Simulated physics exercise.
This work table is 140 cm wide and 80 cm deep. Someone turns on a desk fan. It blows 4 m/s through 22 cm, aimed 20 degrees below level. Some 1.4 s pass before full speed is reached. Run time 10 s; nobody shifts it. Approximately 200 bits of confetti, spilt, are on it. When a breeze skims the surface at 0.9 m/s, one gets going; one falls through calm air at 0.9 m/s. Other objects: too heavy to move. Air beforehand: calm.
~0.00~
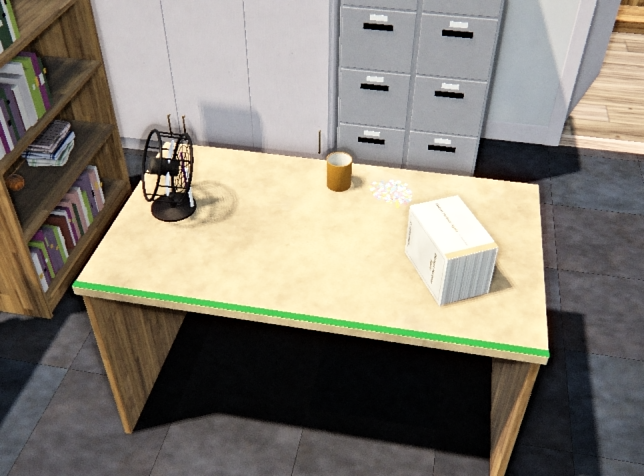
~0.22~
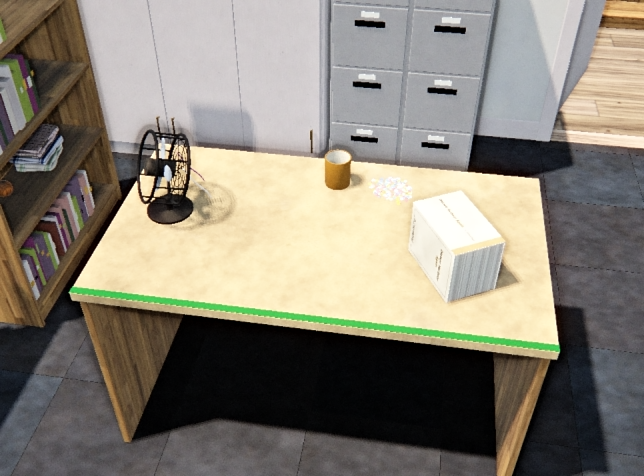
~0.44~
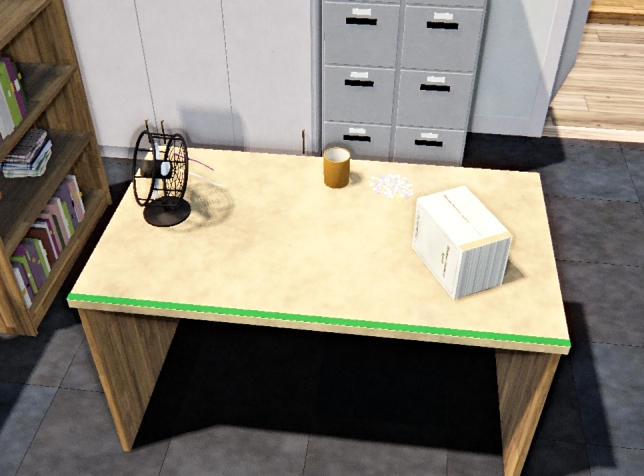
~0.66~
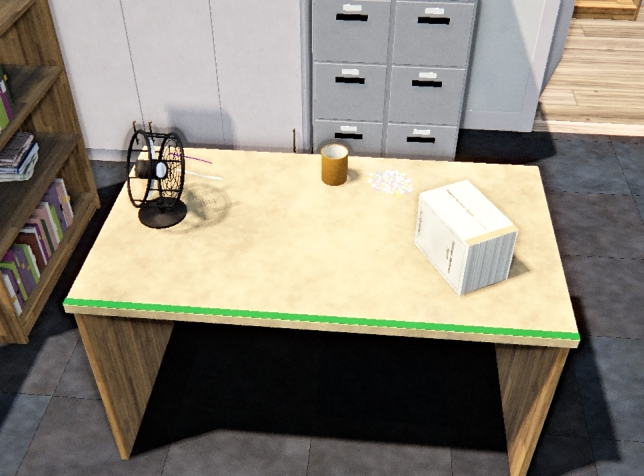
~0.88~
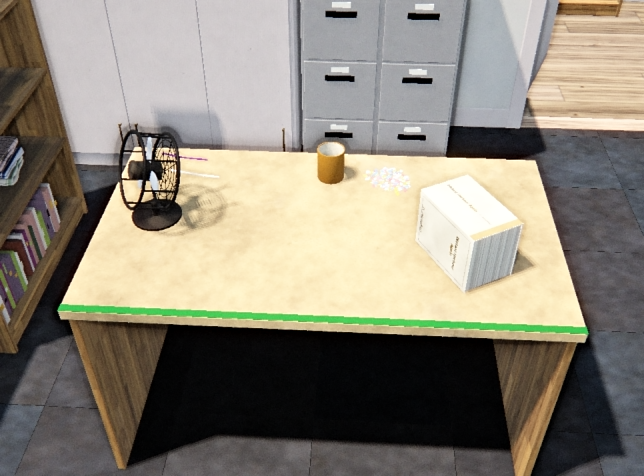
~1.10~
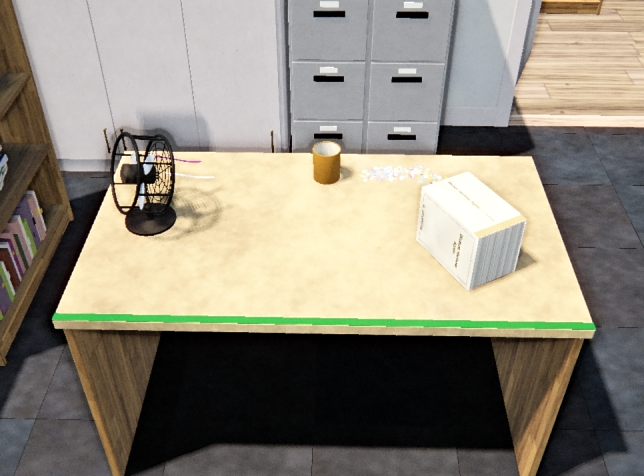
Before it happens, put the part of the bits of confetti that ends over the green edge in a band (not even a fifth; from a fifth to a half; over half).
Looking at the green edge, the share there is under one fifth.
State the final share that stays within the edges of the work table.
Estimate: Close to 0 percent.
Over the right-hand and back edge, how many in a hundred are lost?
I'd put it near 70 percent on the right-hand side and close to 30 percent at the back.
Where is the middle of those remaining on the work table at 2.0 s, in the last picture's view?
Centre estimate: (423, 176) px.
After 2.0 s the count stands so, 0 % are over the green edge; the middle of those still in play is near (453, 172).
After 3.2 s the count stands so, 0 % are over the green edge.
After 5.5 s the count stands so, 0 % are over the green edge.
After 10.0 s, at the end, 0 % are over the green edge.
